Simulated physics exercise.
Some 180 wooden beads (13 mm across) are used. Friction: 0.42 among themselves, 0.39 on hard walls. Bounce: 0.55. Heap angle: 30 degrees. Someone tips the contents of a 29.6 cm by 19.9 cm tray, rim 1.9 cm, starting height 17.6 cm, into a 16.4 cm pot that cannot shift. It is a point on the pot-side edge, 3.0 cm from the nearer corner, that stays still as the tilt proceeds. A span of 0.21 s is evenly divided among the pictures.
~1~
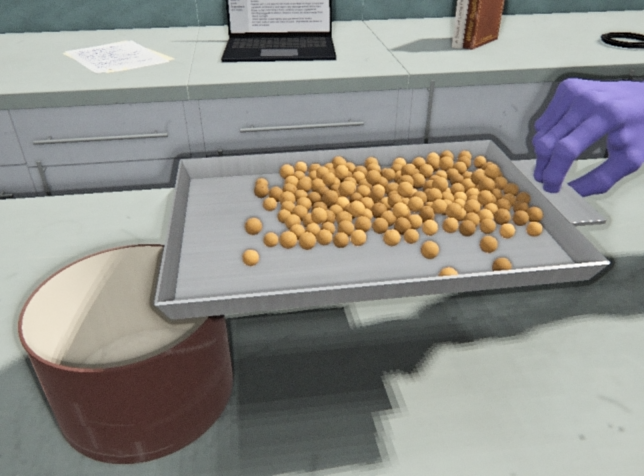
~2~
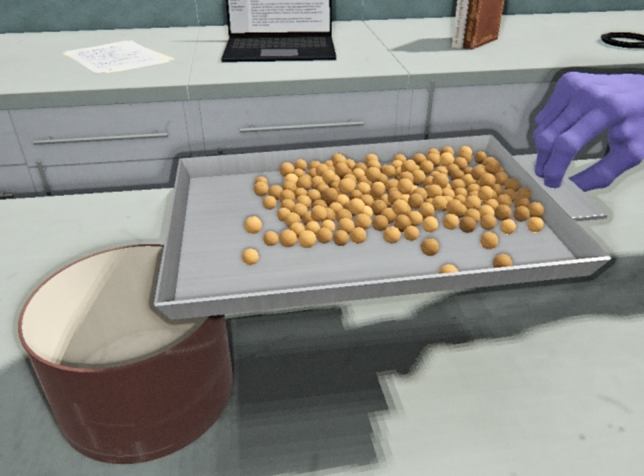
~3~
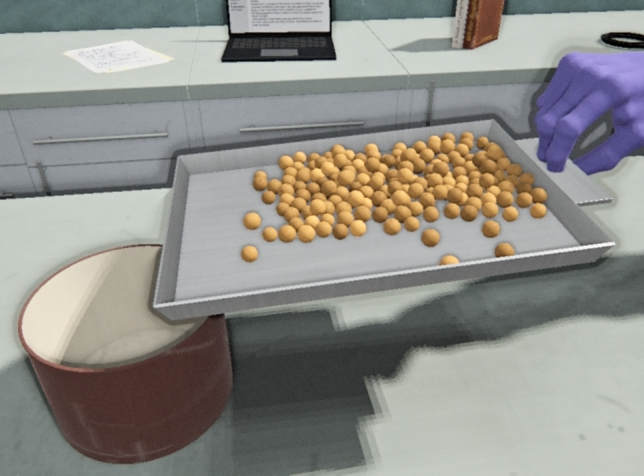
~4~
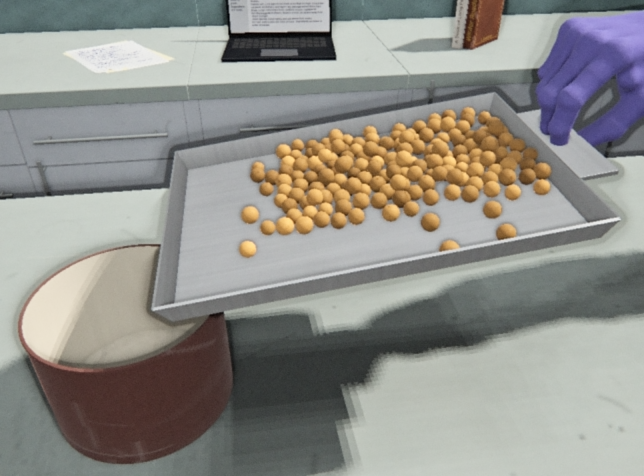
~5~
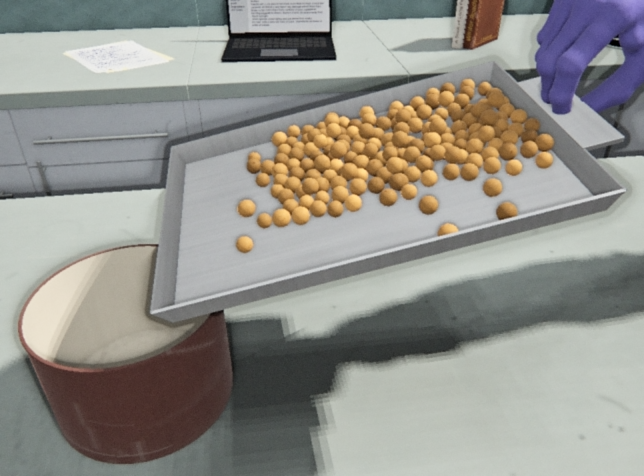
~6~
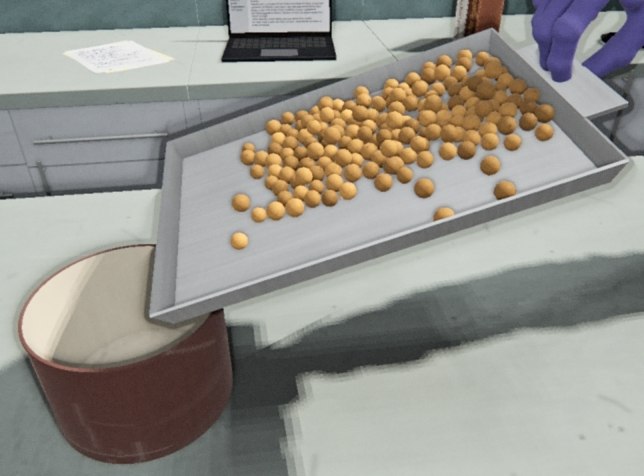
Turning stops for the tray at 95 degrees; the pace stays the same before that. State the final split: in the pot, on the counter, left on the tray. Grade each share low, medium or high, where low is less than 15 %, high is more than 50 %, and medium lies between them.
Shares - pot: Medium, counter: High, tray: Low.
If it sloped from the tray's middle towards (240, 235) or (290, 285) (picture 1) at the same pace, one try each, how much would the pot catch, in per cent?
Roughly 70 per cent on the first try and 0 per cent on the second.
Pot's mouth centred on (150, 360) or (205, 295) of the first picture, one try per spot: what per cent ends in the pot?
Roughly 65 per cent, then 0 per cent.
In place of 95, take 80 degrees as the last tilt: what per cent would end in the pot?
Share in the pot: Around 30 %.
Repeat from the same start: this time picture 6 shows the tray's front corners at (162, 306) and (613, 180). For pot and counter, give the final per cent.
Pot 10 % / counter 90 %.
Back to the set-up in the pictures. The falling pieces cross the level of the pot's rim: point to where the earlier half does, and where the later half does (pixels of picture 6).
(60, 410) first, (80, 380) later, roughly.
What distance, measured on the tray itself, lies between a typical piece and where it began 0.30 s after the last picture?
Roughly 11 cm.
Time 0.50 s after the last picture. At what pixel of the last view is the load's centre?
Near (80, 361).
Then, 0.30 s after the last picture, tilt 57 degrees; the tray holds 100 %, the pot 0 %.
Then, 0.50 s after the last picture, tilt 82 degrees; the tray holds 35 %, the pot 5 %.
Then, 0.82 s after the last picture, tilt 95 degrees; the tray holds 0 %, the pot 30 %.
In the end, pot 30 %, counter 70 %, tray 0 %.
